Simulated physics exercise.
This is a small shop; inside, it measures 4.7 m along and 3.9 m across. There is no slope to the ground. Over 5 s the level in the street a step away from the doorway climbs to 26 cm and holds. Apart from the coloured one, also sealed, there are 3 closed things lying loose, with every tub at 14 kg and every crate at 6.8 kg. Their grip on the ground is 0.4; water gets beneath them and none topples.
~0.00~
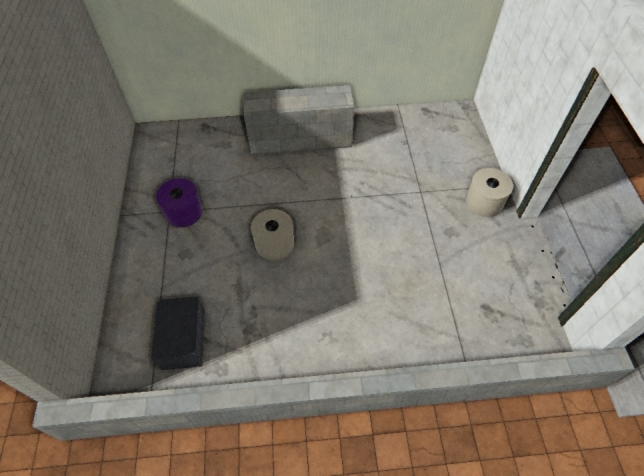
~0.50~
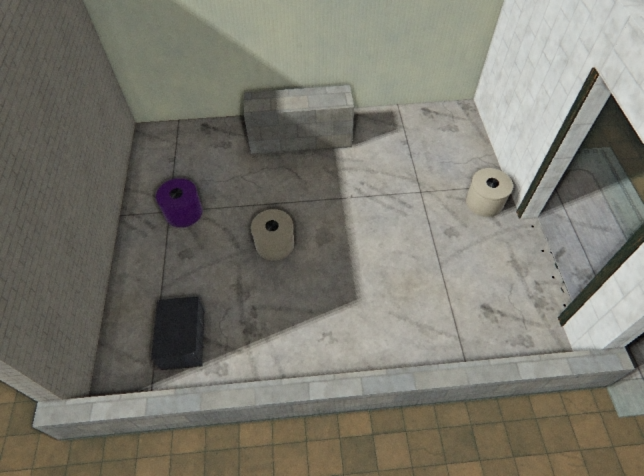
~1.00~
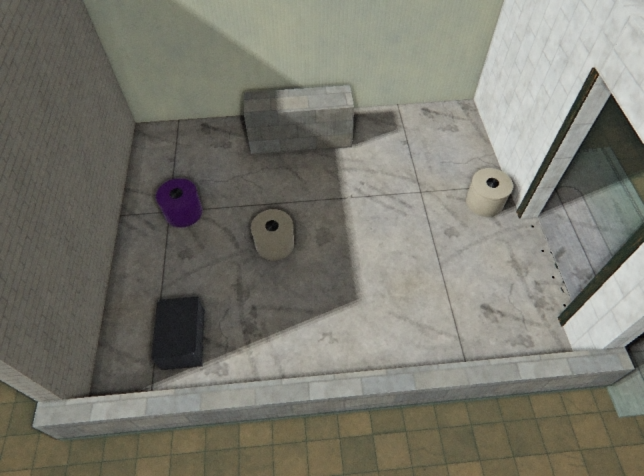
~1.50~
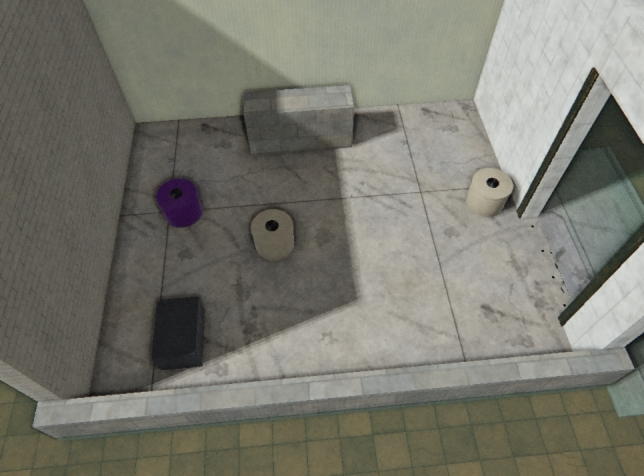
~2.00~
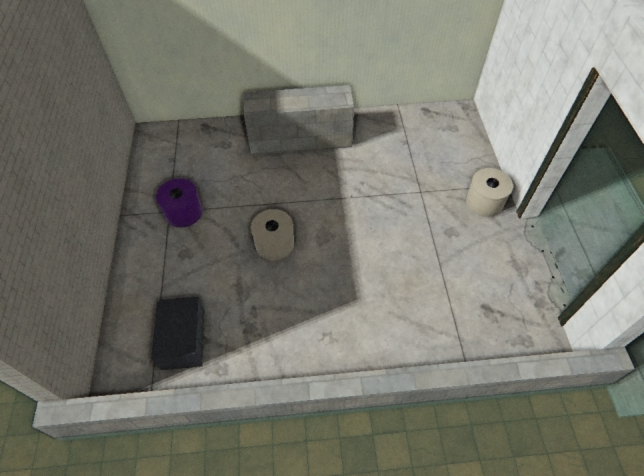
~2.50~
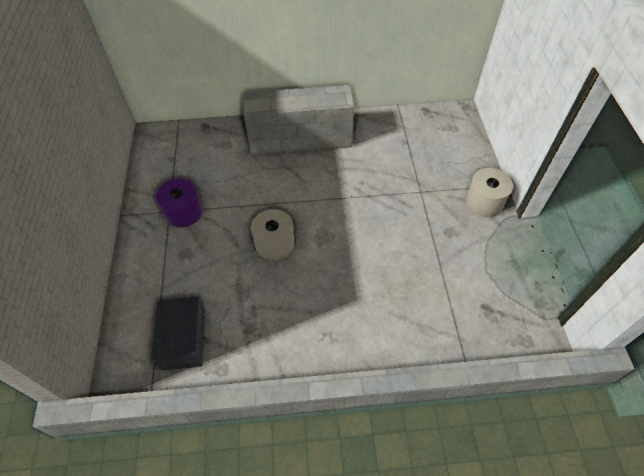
Greenish water spread over the orange tiles outside a small walled room, then crept through the doorway on the right onto the pale floor, while the purple tub and the other things inside stayed still.
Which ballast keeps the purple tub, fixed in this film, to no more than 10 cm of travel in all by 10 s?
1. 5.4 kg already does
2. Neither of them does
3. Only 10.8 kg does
Option 2: Neither of them does.
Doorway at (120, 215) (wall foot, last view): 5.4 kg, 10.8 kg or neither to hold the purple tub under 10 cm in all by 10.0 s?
Short version: Neither mass is sufficient.
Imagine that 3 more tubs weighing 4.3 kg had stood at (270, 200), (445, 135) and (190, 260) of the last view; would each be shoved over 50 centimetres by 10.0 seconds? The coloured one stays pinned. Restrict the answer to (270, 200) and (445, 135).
First exceeds it, then stays inside.
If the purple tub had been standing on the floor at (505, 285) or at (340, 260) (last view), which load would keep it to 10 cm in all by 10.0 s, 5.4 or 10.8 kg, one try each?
Well, first neither mass is sufficient, and next neither mass is sufficient.
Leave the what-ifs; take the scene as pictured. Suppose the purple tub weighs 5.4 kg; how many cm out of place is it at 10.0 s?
I'd put it at about 20 cm.
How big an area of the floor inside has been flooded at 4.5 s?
6.5 m2.
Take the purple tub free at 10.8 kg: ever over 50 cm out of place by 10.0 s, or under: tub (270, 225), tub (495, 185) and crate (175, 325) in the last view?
First above the mark, second below the mark, third above the mark.
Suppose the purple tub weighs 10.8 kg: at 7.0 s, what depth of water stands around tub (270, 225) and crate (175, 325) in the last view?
About 5 and 12 cm.
After 3.5 s the purple tub would be 0 cm from its start with 5.4 kg and 0 cm from its start with 10.8 kg; 0 cm of water round it then.
After 4.5 s the purple tub would be 0 cm from its start with 5.4 kg and 0 cm from its start with 10.8 kg; 0 cm of water round it then.
After 7.0 s the purple tub would be 0 cm from its start with 5.4 kg and 0 cm from its start with 10.8 kg; 2 cm of water round it then.
After 10.0 s the purple tub would be 21 cm from its start with 5.4 kg and 29 cm from its start with 10.8 kg; 11 cm of water round it then.
